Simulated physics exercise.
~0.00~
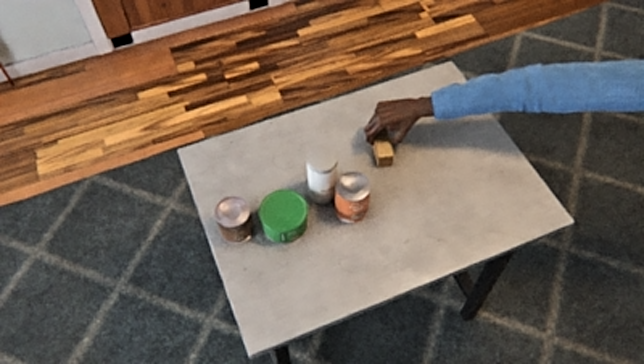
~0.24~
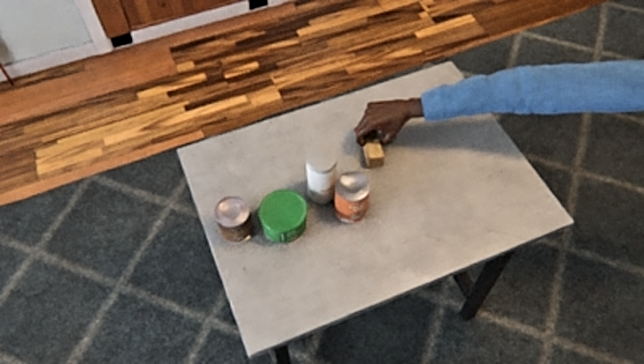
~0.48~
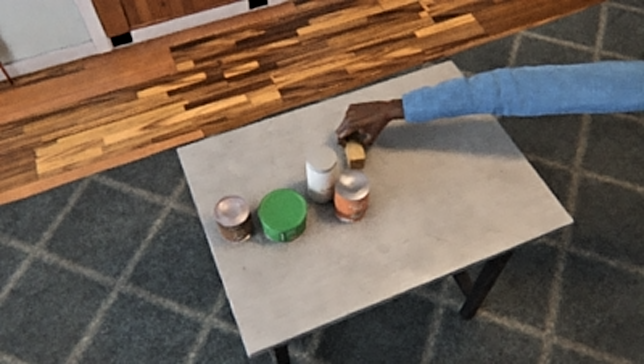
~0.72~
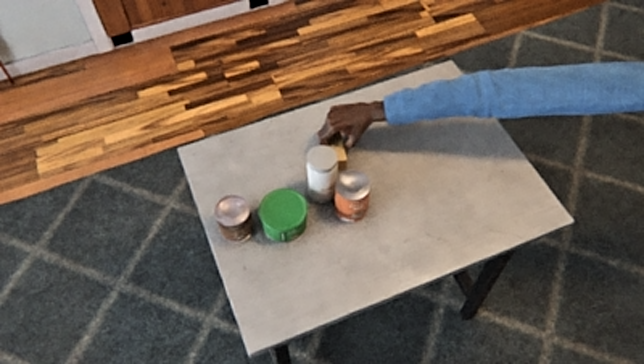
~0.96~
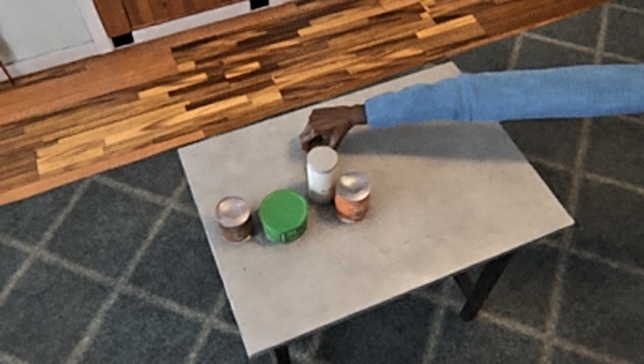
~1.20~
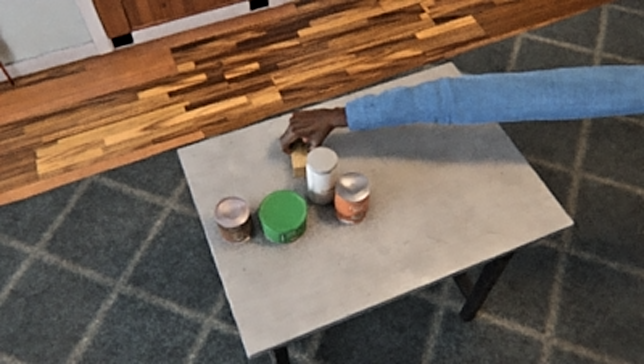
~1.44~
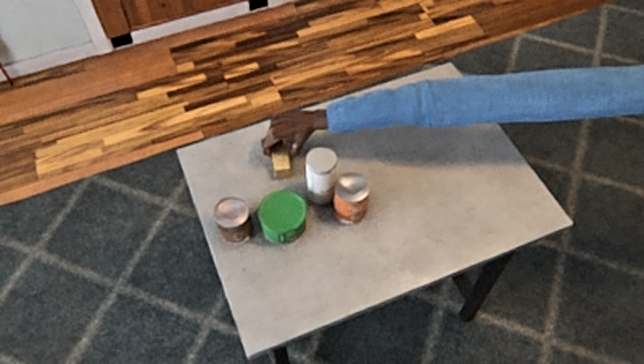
A hand in a blue sleeve slid a small wooden block leftward across a gray table, passing behind a white jar and an orange tin, and ended still holding it behind the green tub, while all four containers stayed where they were.
